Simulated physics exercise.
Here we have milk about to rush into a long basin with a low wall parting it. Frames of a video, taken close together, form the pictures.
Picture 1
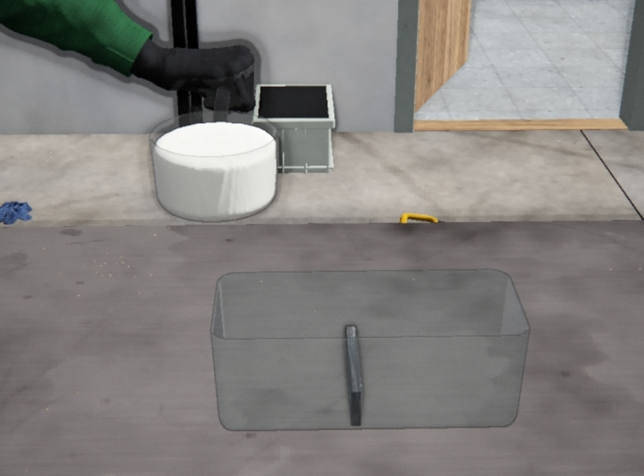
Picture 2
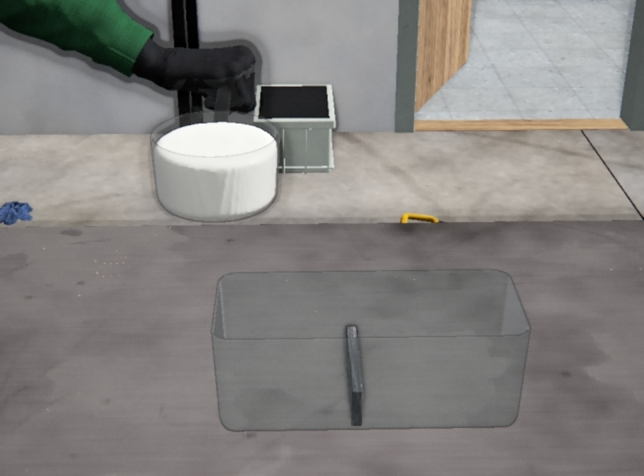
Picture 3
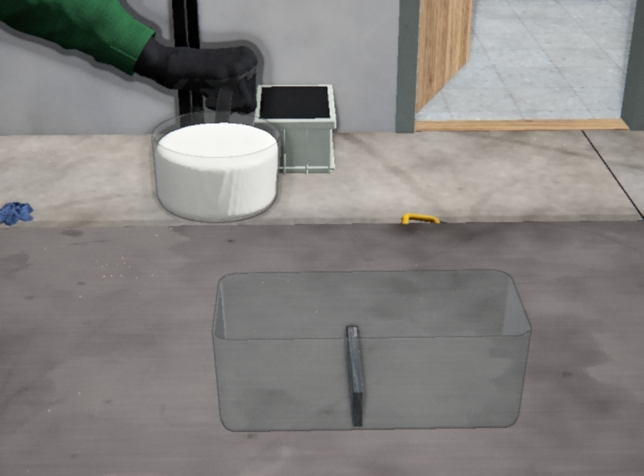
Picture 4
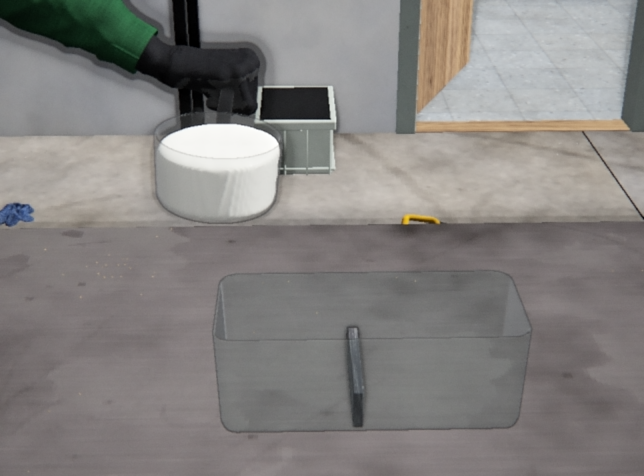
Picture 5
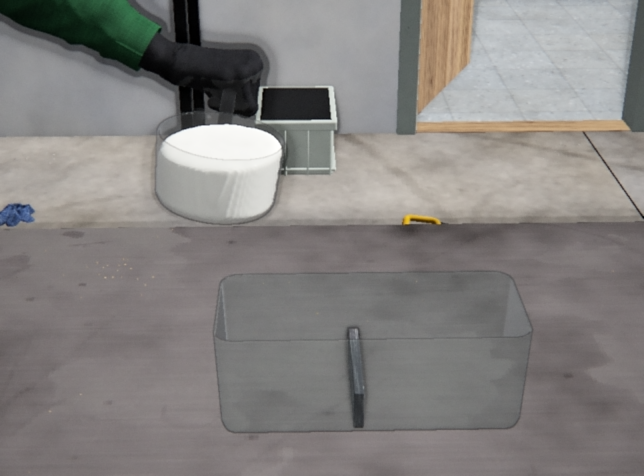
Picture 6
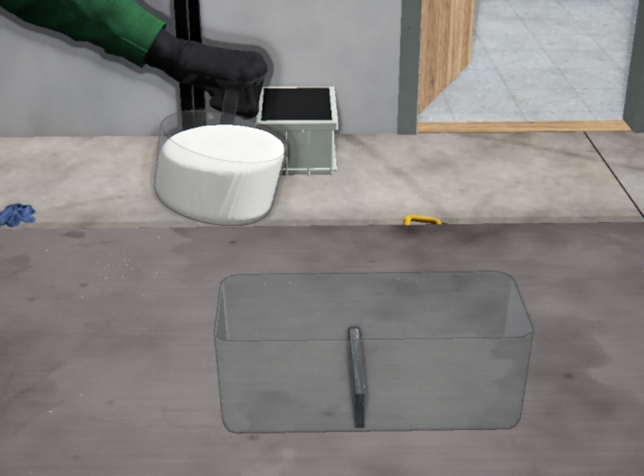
At first, a black-gloved hand in a green sleeve holds a clear round container of white milk upright above a counter, behind a long, empty transparent basin with a low dividing wall. Then the container slowly tilts a little to the right, its milk staying inside, while the basin remains still.
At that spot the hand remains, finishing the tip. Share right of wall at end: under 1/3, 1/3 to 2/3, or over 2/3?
1/3 to 2/3.
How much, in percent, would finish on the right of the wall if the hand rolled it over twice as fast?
I'd say close to 40 per cent.
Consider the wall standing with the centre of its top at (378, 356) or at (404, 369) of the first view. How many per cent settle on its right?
10 % then 10 %, approximately.
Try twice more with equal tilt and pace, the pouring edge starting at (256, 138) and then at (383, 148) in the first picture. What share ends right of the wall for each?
Result, first then second: About 20 % and about 95 %.
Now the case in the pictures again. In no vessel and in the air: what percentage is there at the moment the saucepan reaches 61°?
Something close to 30 percent of it.
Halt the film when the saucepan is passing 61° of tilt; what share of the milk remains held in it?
About 60 %.
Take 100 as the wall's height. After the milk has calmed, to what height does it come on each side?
Left near 40; right near 30.
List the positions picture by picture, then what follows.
In the first picture, tilt 0°; pouring edge (277, 134); surface from (155, 142) to (275, 142); the long basin's rim runs from (215, 306) to (519, 302); the wall's top is at (353, 359).
In the second picture, tilt 1°; pouring edge (278, 135); surface from (156, 143) to (276, 142).
In the third picture, tilt 2°; pouring edge (280, 137); surface from (156, 143) to (277, 143).
In the fourth picture, tilt 5°; pouring edge (282, 140); surface from (158, 144) to (279, 144).
In the fifth picture, tilt 8°; pouring edge (284, 145); surface from (160, 144) to (281, 145).
In the sixth picture, tilt 12°; pouring edge (286, 150); surface from (161, 146) to (284, 146).
A moment on, the saucepan is tipped part way and 61 per cent is still to pour, 5 is left of the wall and 5 right of it.
Next, the saucepan is tipped on its side and 15 per cent is still to pour, 21 is left of the wall and 50 right of it.
Then the saucepan is tipped on its side and 2 per cent is still to pour, 42 is left of the wall and 52 right of it.
Later the saucepan is tipped on its side and 0 per cent is still to pour, 46 is left of the wall and 53 right of it.
At rest 47 per cent lies left of the wall, 53 right of it and 1 outside.
